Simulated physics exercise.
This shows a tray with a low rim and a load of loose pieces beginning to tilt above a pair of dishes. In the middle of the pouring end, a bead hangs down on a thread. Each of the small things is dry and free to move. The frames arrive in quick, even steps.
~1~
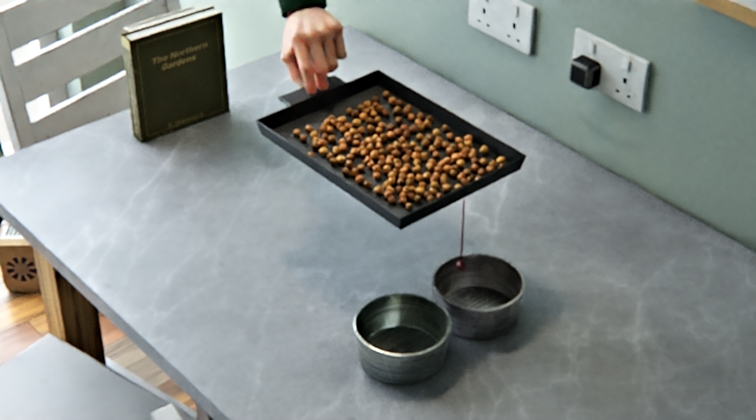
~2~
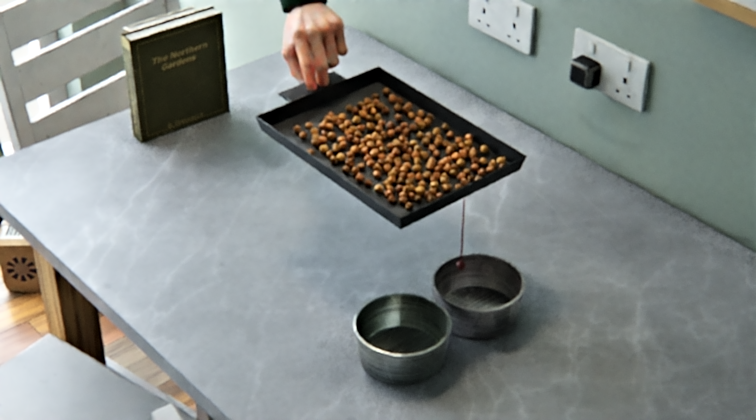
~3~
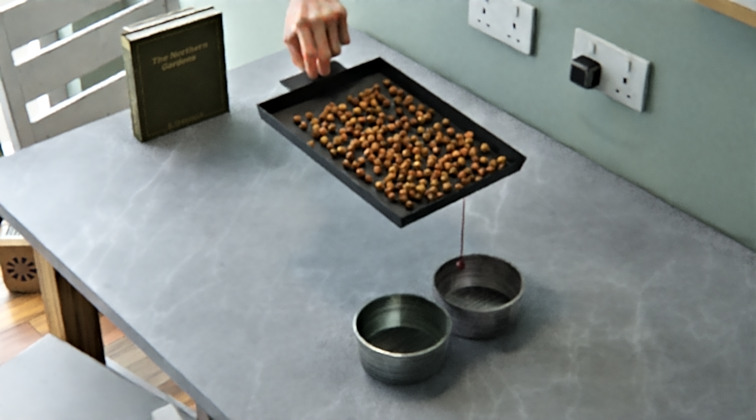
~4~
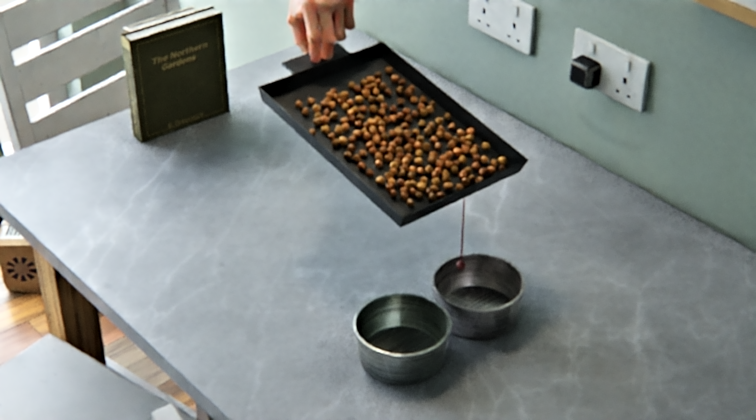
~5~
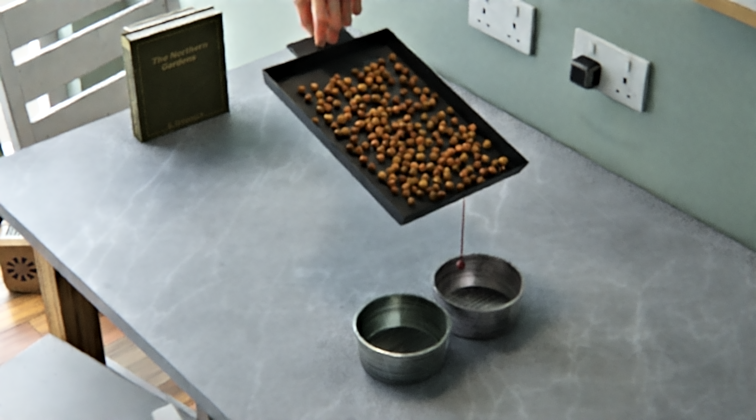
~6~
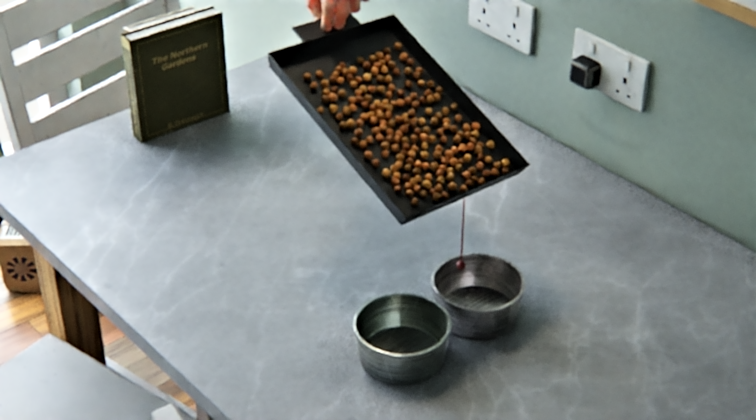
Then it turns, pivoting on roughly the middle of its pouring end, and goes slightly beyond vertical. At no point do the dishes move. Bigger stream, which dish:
Right.
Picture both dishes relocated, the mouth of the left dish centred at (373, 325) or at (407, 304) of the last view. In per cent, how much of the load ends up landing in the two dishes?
Well, you'd get about 10 per cent and then about 20 per cent.
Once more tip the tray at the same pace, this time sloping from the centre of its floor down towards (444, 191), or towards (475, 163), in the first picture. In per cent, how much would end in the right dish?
Somewhere close to 30 % the first time, 30 % the second.
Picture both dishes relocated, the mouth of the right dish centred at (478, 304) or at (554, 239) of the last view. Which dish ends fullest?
The first try: The right dish. The second: The left one.
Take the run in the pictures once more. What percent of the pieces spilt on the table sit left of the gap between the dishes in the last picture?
About 0 per cent.
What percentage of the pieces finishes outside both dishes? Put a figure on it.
That comes to some 60 per cent.
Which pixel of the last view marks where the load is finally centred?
Somewhere around (508, 318) in the last picture.
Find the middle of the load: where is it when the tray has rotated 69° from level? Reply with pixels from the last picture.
I'd put the middle close to (469, 152).
Soon, tray tipped steeply; nearly all on the tray; a stray few in the air.
A while on, tray tipped past a quarter turn; most on the tray; a stray few in the left dish; a stray few in the right dish; a small part outside both; a small part in the air.
Towards the end, tray tipped past a quarter turn; a stray few in the left dish; about a third in the right dish; about two thirds outside both.
Finally, tray tipped past a quarter turn; a stray few in the left dish; about a third in the right dish; about two thirds outside both.
